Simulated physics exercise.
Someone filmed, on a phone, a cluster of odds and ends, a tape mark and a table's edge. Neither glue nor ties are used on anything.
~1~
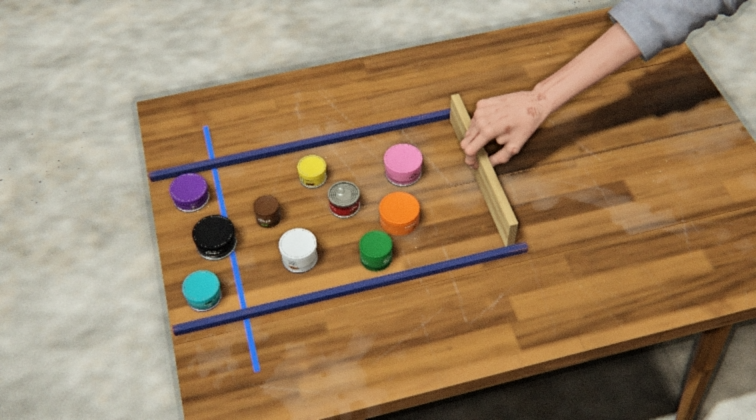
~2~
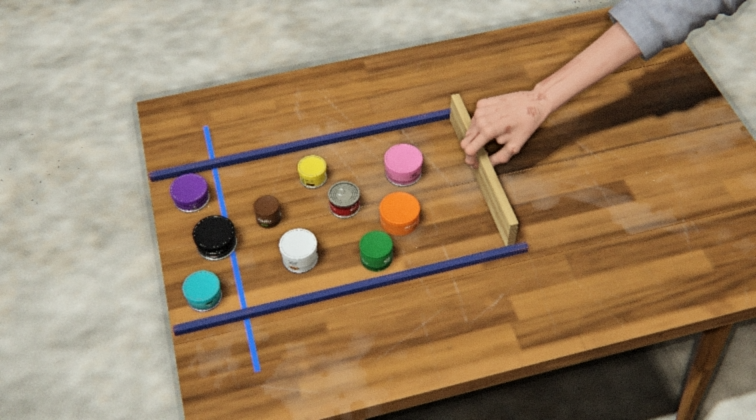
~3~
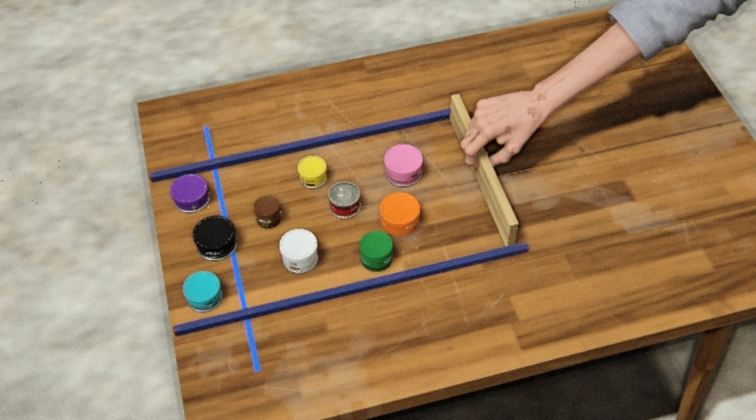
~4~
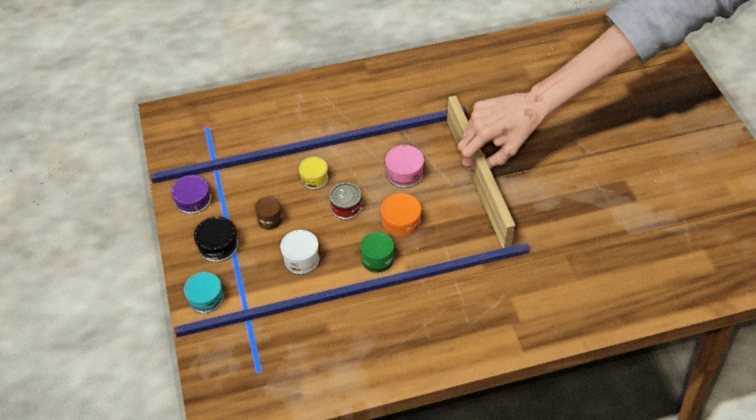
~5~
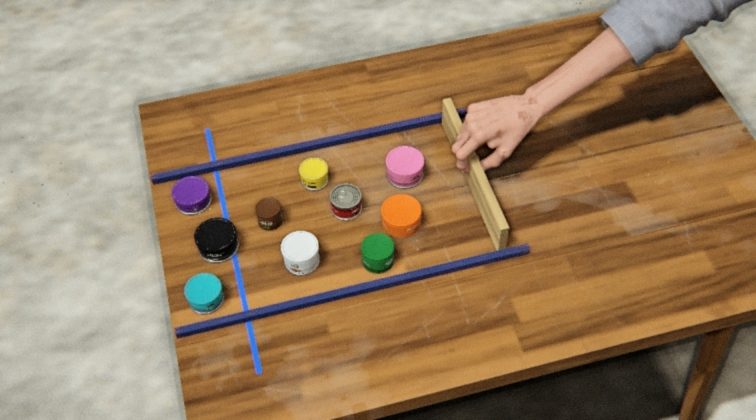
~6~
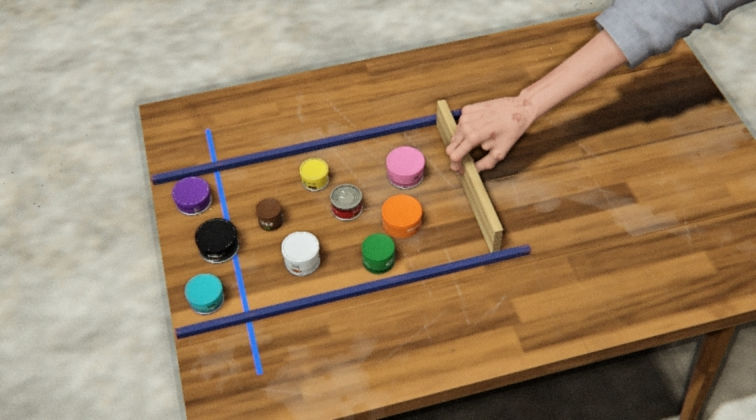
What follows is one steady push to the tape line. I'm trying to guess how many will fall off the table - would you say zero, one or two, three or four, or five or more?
Once it stops, the band for pieces knocked off is one to two, pretty clearly.
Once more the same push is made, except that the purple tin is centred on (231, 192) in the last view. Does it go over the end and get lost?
Well, the purple tin keeps its place.
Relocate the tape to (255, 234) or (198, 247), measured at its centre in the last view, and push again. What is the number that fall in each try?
Counts per try: 0 and 5.
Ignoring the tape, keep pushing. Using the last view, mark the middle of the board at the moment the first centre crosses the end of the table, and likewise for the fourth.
It sits around (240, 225) and after that around (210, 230).
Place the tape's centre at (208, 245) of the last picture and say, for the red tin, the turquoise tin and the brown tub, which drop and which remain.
Red tin stays put, turquoise tin goes off, brown tub stays put.
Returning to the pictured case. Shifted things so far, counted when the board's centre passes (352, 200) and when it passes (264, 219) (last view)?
5 at one spot and 9 at the other.
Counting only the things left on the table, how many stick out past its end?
Count of overhanging things: 1.
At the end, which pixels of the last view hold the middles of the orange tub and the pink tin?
In order, first (217, 268), then (205, 208).
Soon after, none off yet; turquoise tin at rest near (205, 294); purple tin at rest near (192, 196); black tin at rest near (217, 241).
In the end, the number that fall off is one or two; gone, turquoise tin.
